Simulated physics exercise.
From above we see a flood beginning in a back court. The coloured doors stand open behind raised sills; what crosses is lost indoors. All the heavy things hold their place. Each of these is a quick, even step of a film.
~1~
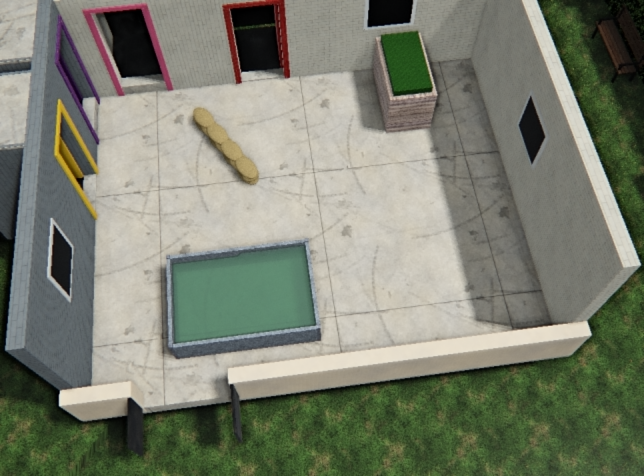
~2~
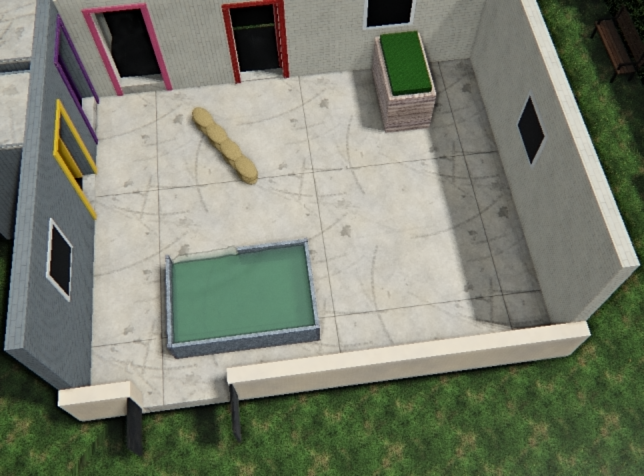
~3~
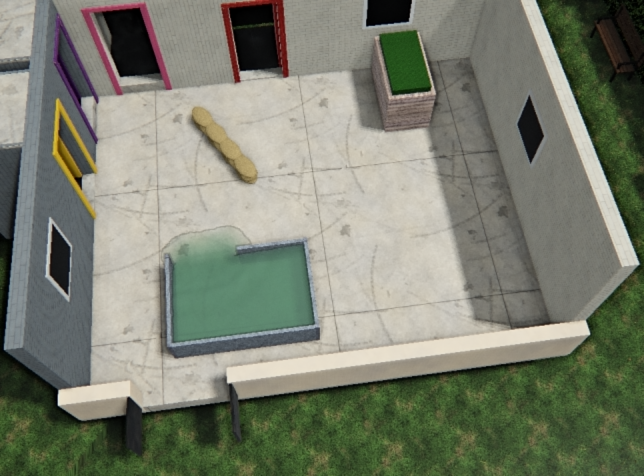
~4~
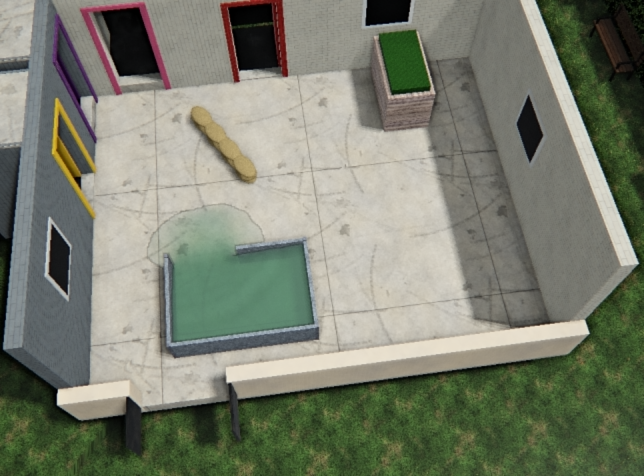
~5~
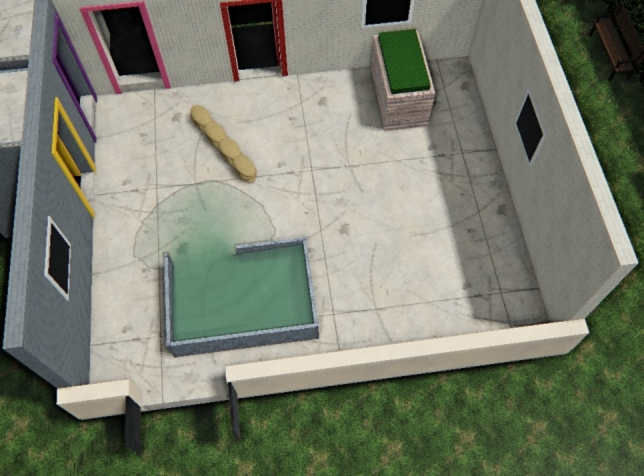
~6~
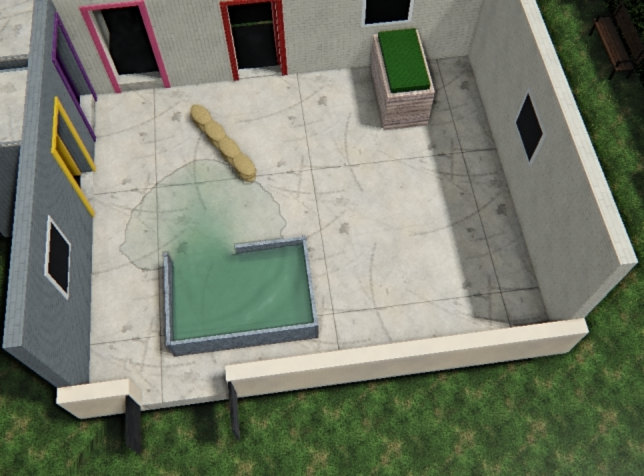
Walled back court, green water lying still in an open tank, then pouring through its far side and fanning across paving.
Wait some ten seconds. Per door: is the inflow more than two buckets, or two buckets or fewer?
At the end, the pink door will most likely keep inside the limit. The red door will most likely keep inside the limit. The purple door will most likely keep inside the limit. The yellow door will most likely go past the limit.
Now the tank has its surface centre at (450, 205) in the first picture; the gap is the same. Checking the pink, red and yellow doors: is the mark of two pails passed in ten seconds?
As I see it, the pink door remains below, the red door runs past the limit and the yellow door remains below.
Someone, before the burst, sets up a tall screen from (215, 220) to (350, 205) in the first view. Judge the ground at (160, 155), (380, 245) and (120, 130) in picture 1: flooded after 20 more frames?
Results in order: Swamped / swamped / swamped.
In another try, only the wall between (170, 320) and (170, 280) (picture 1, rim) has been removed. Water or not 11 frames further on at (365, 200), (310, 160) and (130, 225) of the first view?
As listed: Dry, free of water, covered.
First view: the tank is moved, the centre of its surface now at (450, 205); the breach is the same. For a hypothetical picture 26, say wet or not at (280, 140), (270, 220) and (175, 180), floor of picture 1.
Points in order: Inundated; not reached; not reached.
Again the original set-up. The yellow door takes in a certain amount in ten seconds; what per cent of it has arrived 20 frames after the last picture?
Close to 40 out of every hundred.
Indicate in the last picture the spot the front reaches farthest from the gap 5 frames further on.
The flood front should get to about (175, 94).
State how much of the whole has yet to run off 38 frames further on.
I'd estimate close to 94 per cent.
A moment on, water covers 15 % of the floor; the pink door not reached, the red door not reached, the purple door not reached, the yellow door not reached.
Next, water covers 25 % of the floor; the pink door wet at the sill, nothing in, the red door not reached, the purple door wet at the sill, nothing in, the yellow door under two buckets in.
Then, water covers 30 % of the floor; the pink door under two buckets in, the red door wet at the sill, nothing in, the purple door under two buckets in, the yellow door over two buckets in.
Later, water covers 45 % of the floor; the pink door under two buckets in, the red door wet at the sill, nothing in, the purple door under two buckets in, the yellow door far over two buckets in.
In the end, water covers 80 % of the floor; the pink door under two buckets in, the red door wet at the sill, nothing in, the purple door under two buckets in, the yellow door far over two buckets in.
